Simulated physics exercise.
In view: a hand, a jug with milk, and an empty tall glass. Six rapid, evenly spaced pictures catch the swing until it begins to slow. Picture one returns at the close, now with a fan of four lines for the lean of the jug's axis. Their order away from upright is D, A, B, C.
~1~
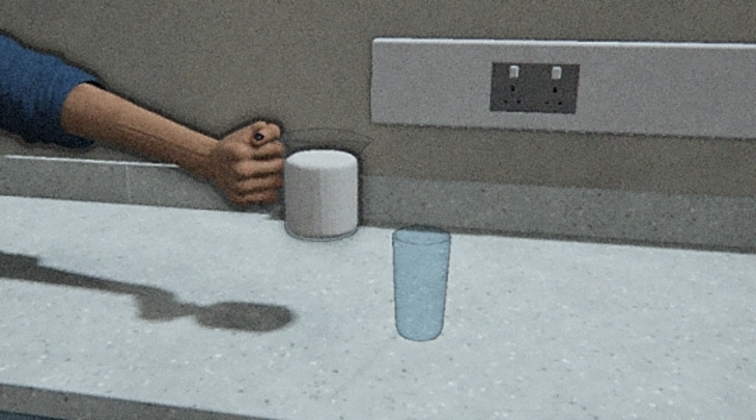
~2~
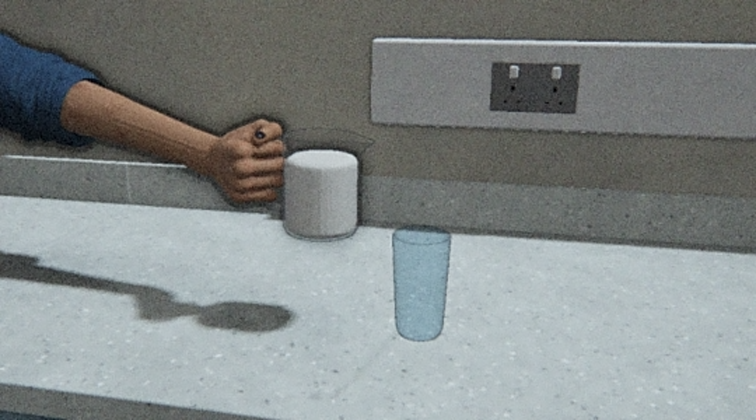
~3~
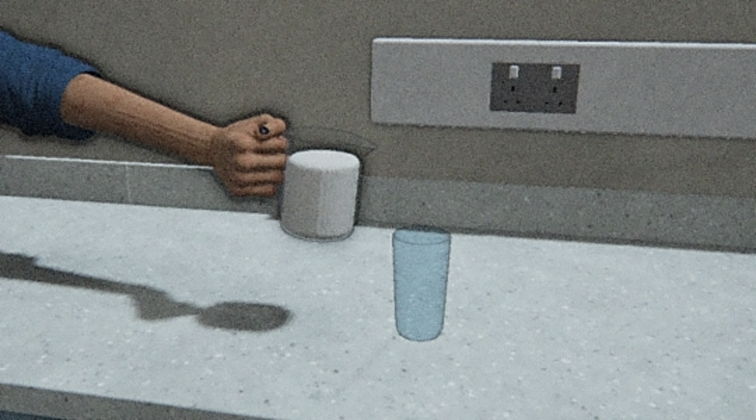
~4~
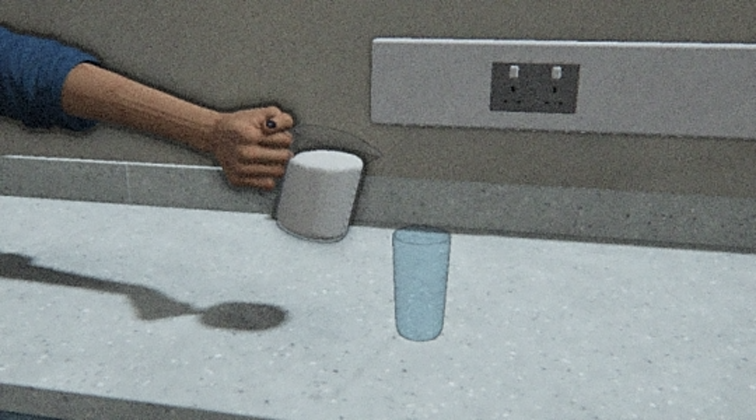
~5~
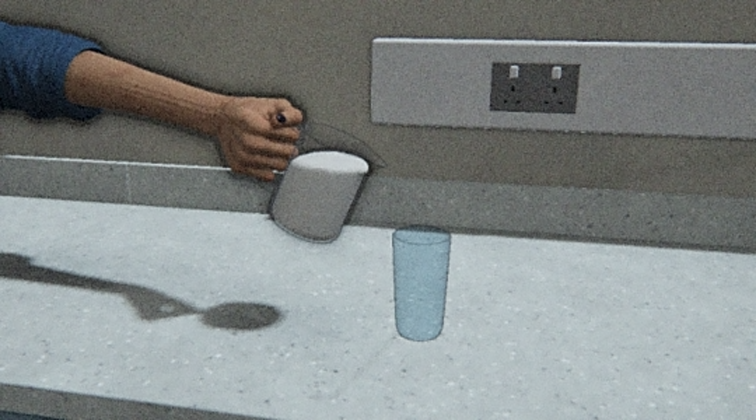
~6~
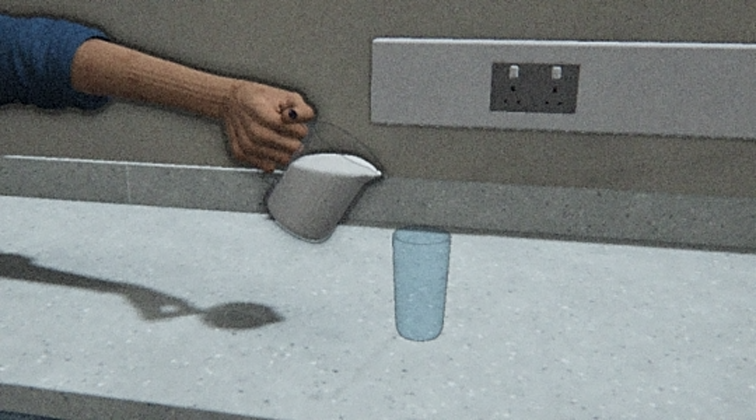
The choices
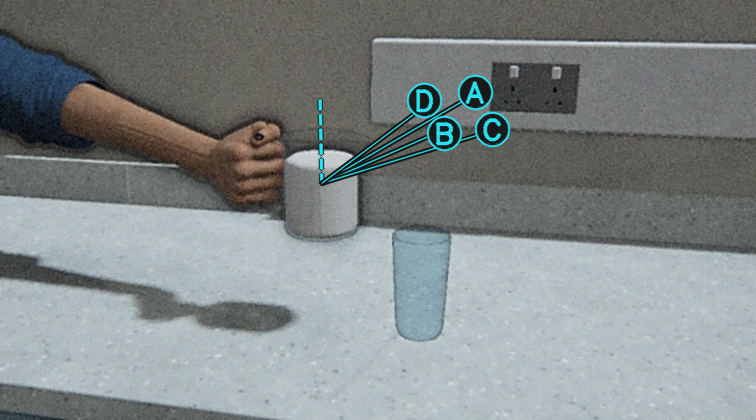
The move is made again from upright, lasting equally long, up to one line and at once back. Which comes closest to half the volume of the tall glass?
Take B.
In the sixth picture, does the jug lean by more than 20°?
Yes, it does.
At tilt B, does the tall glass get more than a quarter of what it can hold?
Yes.
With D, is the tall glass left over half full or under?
Under half.
On the marked copy, A at (461, 101); B at (426, 137); C at (476, 135); D at (413, 114).
With A, the tall glass ends with about 36 % of what it can hold.
With B, the tall glass ends with about 49 % of what it can hold.
With C, the tall glass ends with about 62 % of what it can hold.
With D, the tall glass ends with about 26 % of what it can hold.
